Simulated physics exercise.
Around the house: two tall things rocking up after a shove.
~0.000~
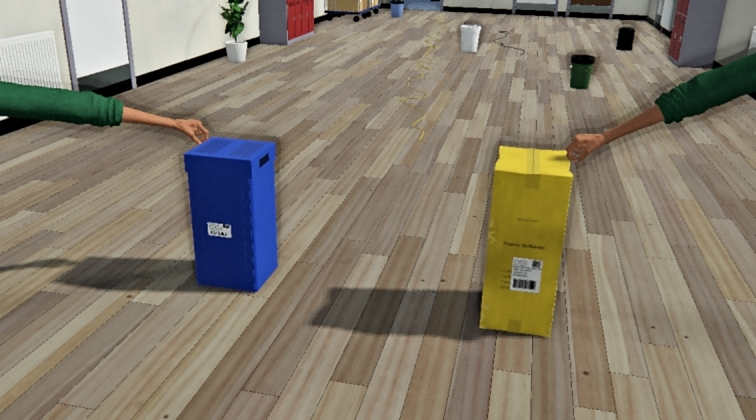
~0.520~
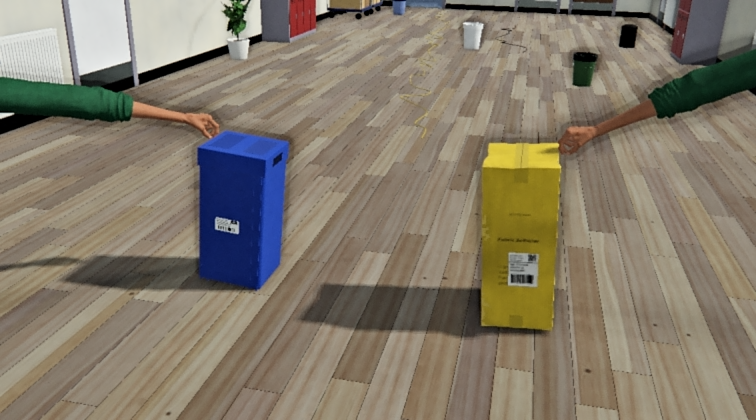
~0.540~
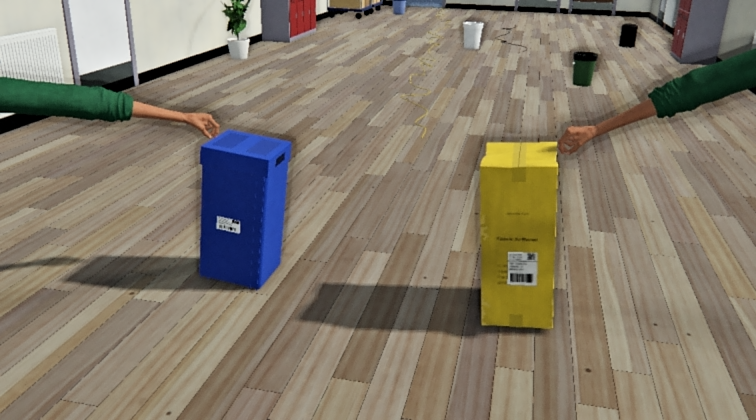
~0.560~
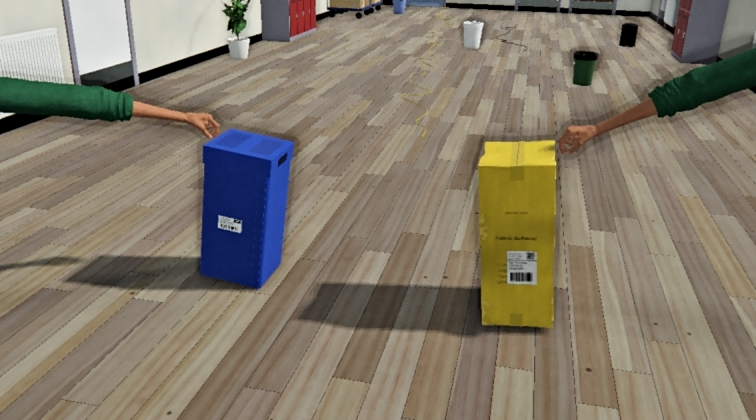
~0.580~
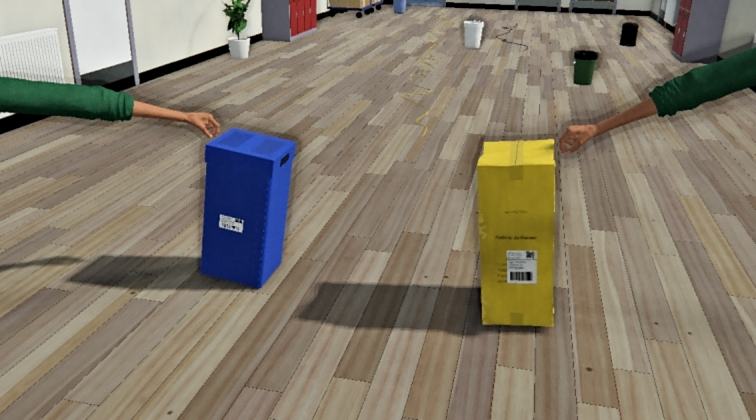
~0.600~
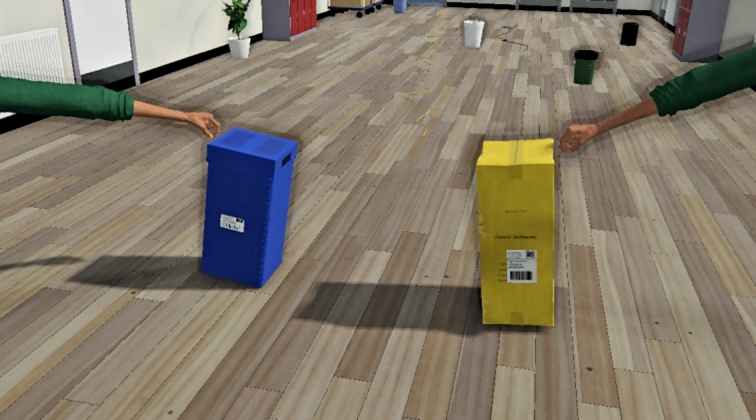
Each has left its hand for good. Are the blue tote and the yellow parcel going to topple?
The blue tote rocks back upright and the yellow parcel rocks back upright.
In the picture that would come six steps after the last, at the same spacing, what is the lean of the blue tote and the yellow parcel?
It would show 8° and 6°.
By 0.82 s, blue tote 4° off upright near (243, 210); yellow parcel upright near (527, 236).
By 1.08 s, blue tote upright near (236, 210); yellow parcel upright near (528, 236).
When it is over (1.9 s), the blue tote returns to its base, near (238, 211); the yellow parcel returns to its base, near (528, 236).
